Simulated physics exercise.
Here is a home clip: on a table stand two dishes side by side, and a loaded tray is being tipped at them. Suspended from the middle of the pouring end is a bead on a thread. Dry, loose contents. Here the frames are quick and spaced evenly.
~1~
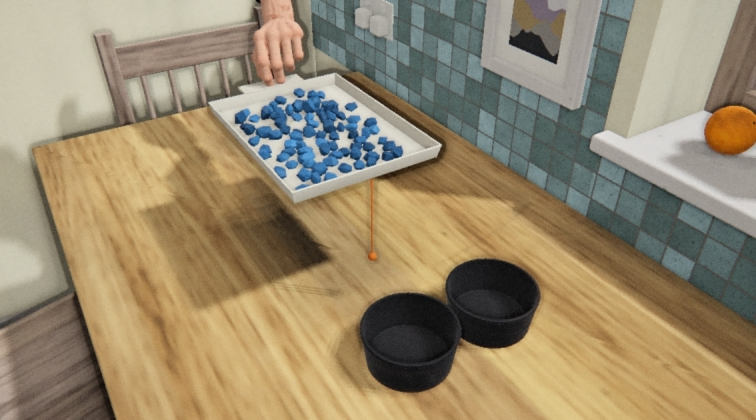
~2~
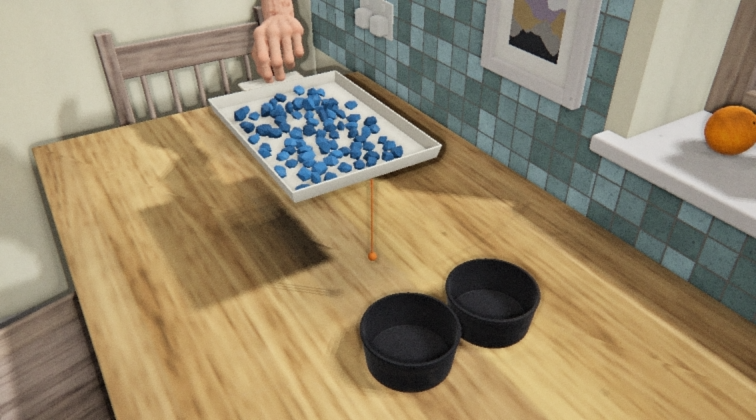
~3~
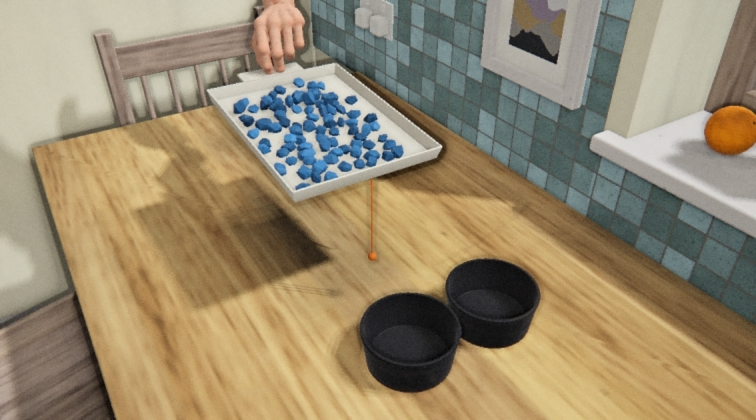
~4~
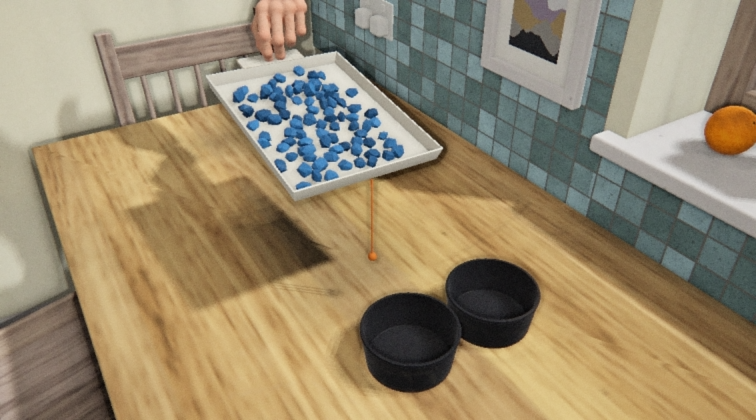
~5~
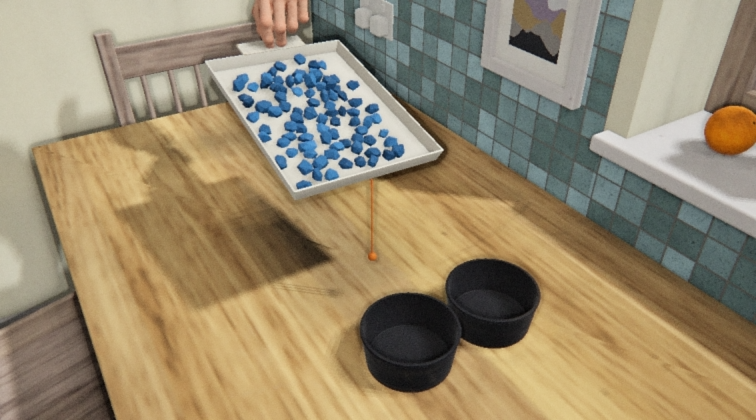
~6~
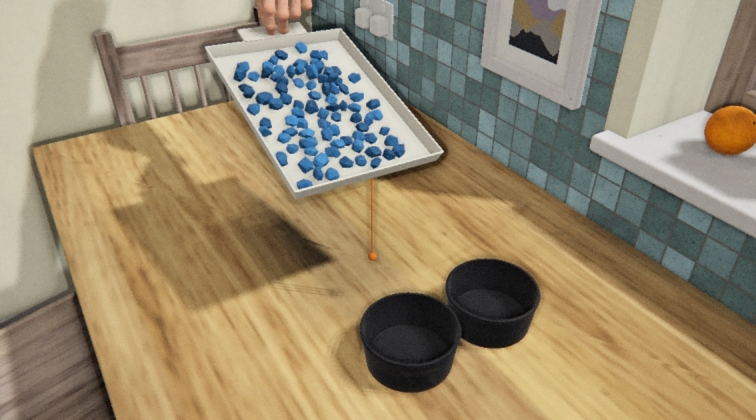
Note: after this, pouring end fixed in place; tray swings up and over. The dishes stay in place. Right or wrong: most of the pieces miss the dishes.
Right.
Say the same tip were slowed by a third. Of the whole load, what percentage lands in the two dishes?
Estimate: Around 20%.
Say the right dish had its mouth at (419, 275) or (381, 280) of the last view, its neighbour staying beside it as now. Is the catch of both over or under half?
Earlier try a majority share, later try a minority share.
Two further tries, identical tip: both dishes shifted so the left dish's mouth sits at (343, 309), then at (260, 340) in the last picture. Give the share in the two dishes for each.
Trial 1 around 80 percent, trial 2 around 30 percent.
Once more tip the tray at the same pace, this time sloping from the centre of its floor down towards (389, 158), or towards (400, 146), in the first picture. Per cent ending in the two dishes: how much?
For the first aim it is 10 in a hundred, for the second 0 in a hundred.
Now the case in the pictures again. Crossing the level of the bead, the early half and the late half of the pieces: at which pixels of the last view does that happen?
I'd place the first part at (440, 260) and the rest at (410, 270).
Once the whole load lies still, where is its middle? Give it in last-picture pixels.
Centre at rest, last view: Approx. (421, 303).
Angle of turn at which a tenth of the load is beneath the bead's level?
About 75 degrees.
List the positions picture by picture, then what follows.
Corners of the pouring end (294, 190) and (437, 145), level; middle of the load (321, 136), aquarium stones; left dish (438, 372); right dish (522, 328); bead on its thread (372, 257), in the first frame.
Corners of the pouring end (294, 190) and (437, 145), level; middle of the load (321, 134), in the second frame.
Corners of the pouring end (295, 189) and (437, 146), tipped barely, lowest at the right corner; middle of the load (321, 130), in the third frame.
Corners of the pouring end (296, 189) and (438, 147), tipped a little, lowest at the right corner; middle of the load (321, 125), in the fourth frame.
Corners of the pouring end (296, 189) and (439, 149), tipped a little, lowest at the right corner; middle of the load (322, 119), in the fifth frame.
Corners of the pouring end (297, 188) and (439, 150), tipped clearly, lowest at the right corner; middle of the load (323, 114); left dish (438, 372); right dish (522, 328), in the sixth frame.
Just after the last frame, tray tipped steeply; almost all on the tray; just a few in the air.
A moment on, tray tipped right over; roughly a third on the tray; about a tenth in the left dish; about a tenth in the right dish; roughly a third outside both; about a tenth in the air.
Further on, tray tipped past a quarter turn; roughly a quarter in the left dish; about a tenth in the right dish; the larger part outside both.
When it is over, tray tipped past a quarter turn; roughly a quarter in the left dish; about a tenth in the right dish; the larger part outside both.
